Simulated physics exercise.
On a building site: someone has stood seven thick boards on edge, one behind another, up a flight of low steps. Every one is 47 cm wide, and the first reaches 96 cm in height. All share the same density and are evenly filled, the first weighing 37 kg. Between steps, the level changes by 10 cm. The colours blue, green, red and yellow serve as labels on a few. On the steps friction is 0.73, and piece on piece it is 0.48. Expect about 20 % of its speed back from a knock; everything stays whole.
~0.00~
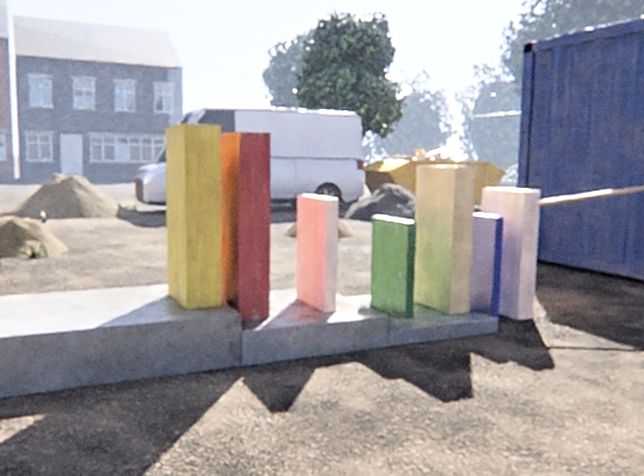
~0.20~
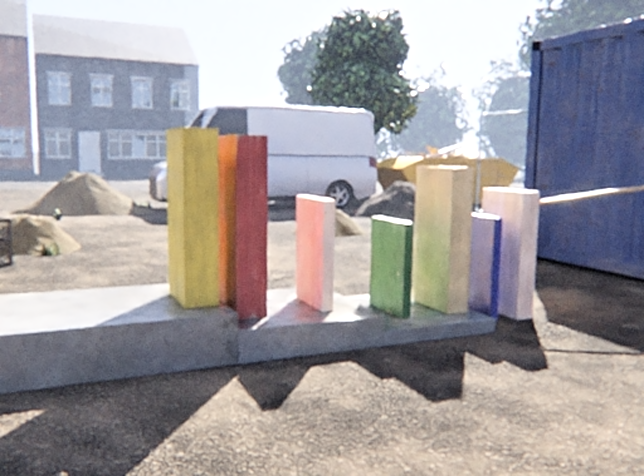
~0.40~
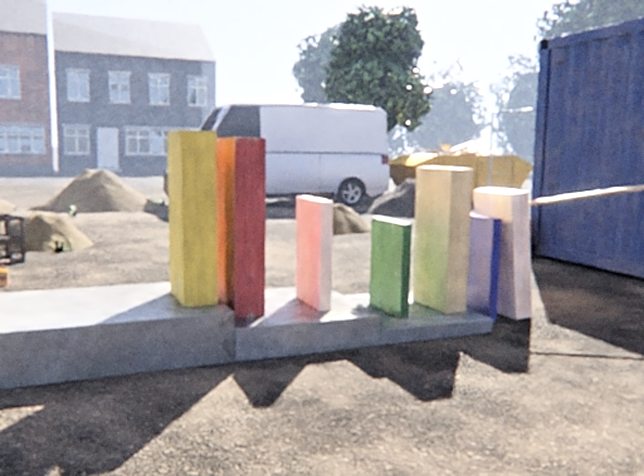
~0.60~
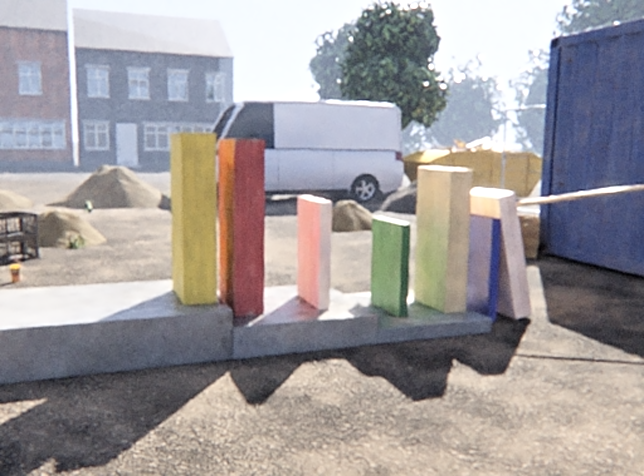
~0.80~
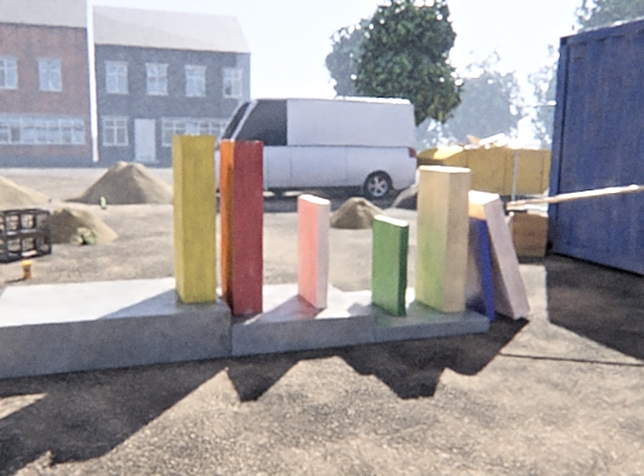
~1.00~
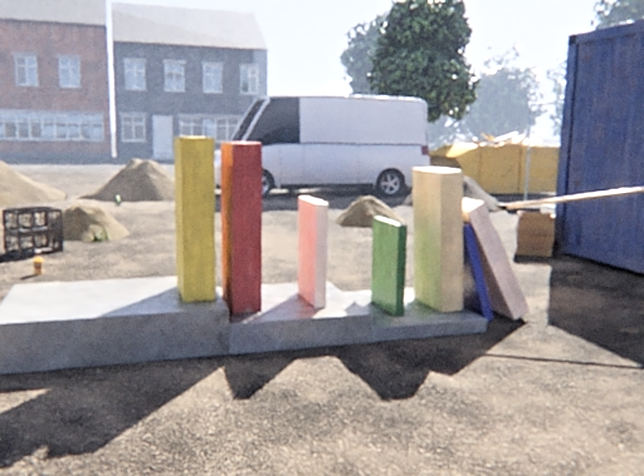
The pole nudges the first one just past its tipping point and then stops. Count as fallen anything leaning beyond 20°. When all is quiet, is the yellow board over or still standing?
It keeps standing.
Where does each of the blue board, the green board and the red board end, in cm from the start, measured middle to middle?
Blue 30 cm, green 40 cm, red 10 cm.
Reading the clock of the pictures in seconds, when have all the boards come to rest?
That is at about 2.5 s.
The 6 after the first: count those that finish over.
The count is 4.
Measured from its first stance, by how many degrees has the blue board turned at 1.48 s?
Something like 40°, give or take.
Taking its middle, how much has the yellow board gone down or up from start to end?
Height change: About 0 cm lower.
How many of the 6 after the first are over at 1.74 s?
Count by then: 3.
By 1.48 s, 2 of the 6 other boards over; yellow board unmoved; blue board tilted 36°.
By 1.74 s, 3 of the 6 other boards over; yellow board unmoved; blue board tilted 59°.
When it is over (2.6 s), 4 of the 6 other boards over; yellow board tilted 5°; green board tilted 73°; blue board tilted 58°. Two left standing. In pixels of the last frame, middles, yellow board near (188, 216), green board near (347, 291).
